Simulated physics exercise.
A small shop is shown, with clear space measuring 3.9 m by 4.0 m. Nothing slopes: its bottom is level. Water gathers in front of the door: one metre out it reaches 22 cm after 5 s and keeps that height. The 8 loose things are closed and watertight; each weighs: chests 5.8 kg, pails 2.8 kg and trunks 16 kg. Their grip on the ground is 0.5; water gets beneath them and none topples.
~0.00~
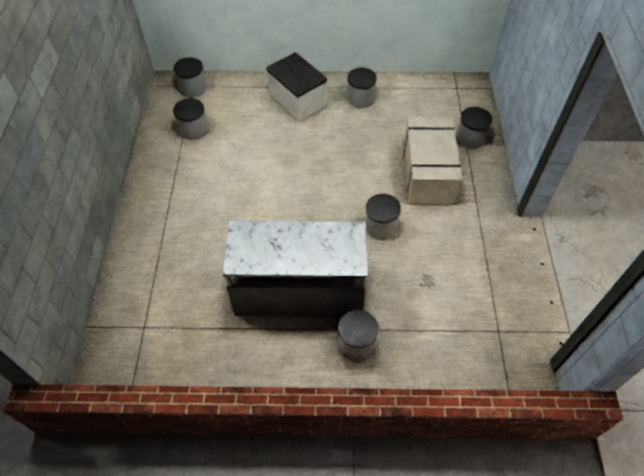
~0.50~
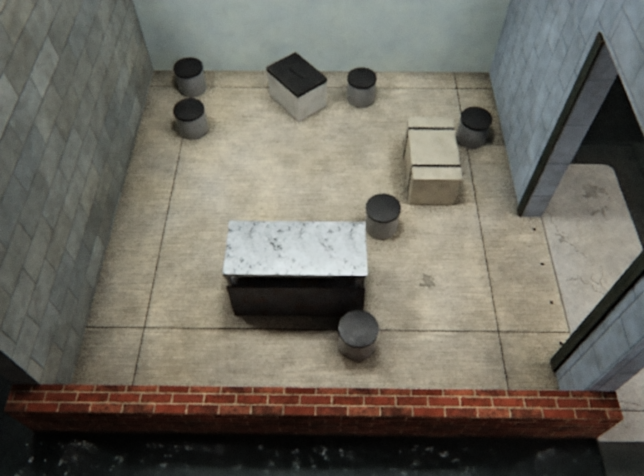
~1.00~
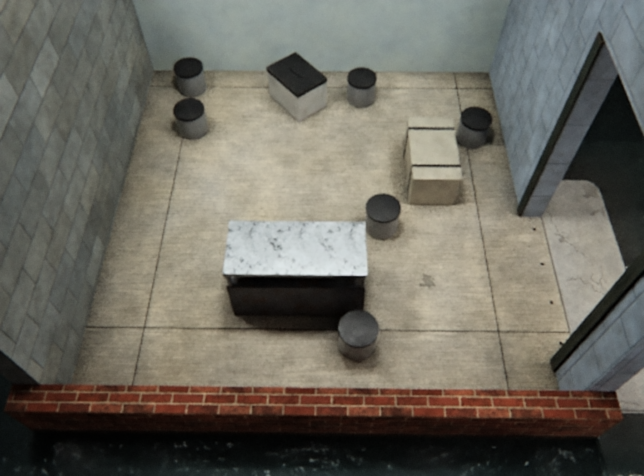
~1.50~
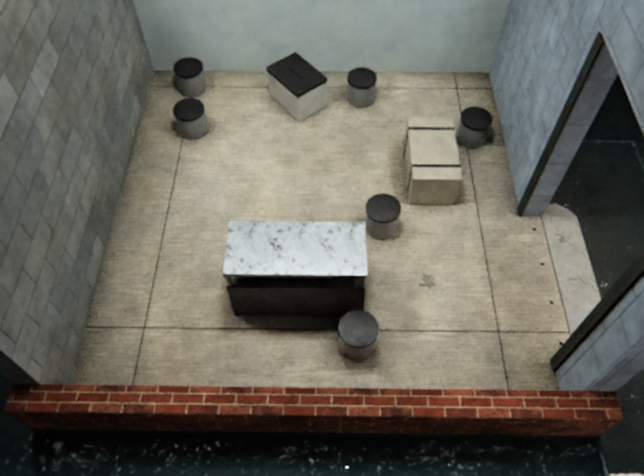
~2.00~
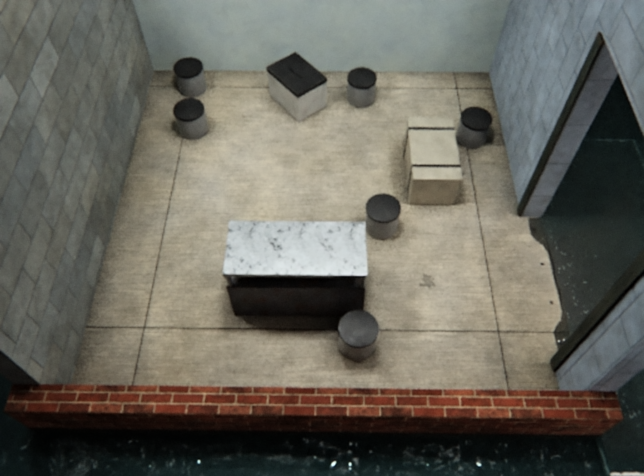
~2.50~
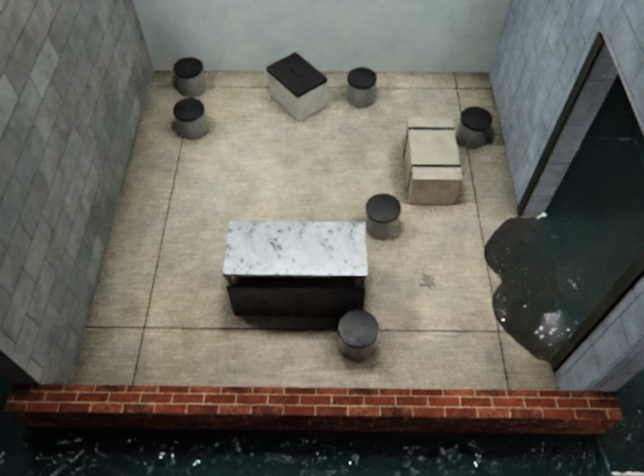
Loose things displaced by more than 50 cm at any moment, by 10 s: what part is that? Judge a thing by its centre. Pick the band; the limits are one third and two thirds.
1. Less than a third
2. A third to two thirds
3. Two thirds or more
2.
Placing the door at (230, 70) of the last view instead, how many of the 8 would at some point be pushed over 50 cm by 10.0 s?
Count: 5.
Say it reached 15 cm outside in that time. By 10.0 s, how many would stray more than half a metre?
I count 2 of them in that case.
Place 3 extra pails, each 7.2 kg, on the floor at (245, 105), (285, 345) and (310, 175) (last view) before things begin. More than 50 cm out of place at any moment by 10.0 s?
Taking them in the given order: Smaller, then greater, then greater.
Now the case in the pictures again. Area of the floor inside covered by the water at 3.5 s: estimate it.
Around 2.0 m2 of it.
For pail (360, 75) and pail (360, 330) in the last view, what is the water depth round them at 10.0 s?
Depths: Near 4 cm, then near 9 cm.
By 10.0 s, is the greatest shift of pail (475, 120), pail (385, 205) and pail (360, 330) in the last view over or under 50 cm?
First not as far, then farther, then farther.
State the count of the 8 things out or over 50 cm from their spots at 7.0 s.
2.
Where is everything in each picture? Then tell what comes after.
A chest at (296, 72) rests on the ground; a pail at (189, 109), on the bottom; water covers 0.0 m2; 0 of 8 have shifted, in the first picture.
A chest at (296, 72), on the bottom; a pail at (189, 109), on the bottom; water covers 0.0 m2; 0 of 8 have shifted, in the second picture.
A chest at (296, 72) rests on the ground; a pail at (189, 109), on the bottom; 0.0 m2 under water; 0 of 8 have shifted, in the third picture.
A chest at (296, 72), on the bottom; a pail at (189, 109) rests on the ground; 0.0 m2 under water; 0 of 8 have shifted, in the fourth picture.
A chest at (296, 72) rests on the ground; a pail at (189, 109), on the bottom; 0.0 m2 under water; 0 of 8 have shifted, in the fifth picture.
A chest at (296, 72), on the bottom; a pail at (189, 109), on the bottom; 0.4 m2 under water; 0 of 8 have shifted, in the sixth picture.
After 3.5 s 0 of 8 are over 50 cm from their spots; 0 afloat.
After 4.5 s 0 of 8 are over 50 cm from their spots; 0 afloat.
After 7.0 s 2 of 8 are over 50 cm from their spots; 1 afloat.
After 10.0 s 3 of 8 are over 50 cm from their spots, and 3 have been at some point; 5 afloat.
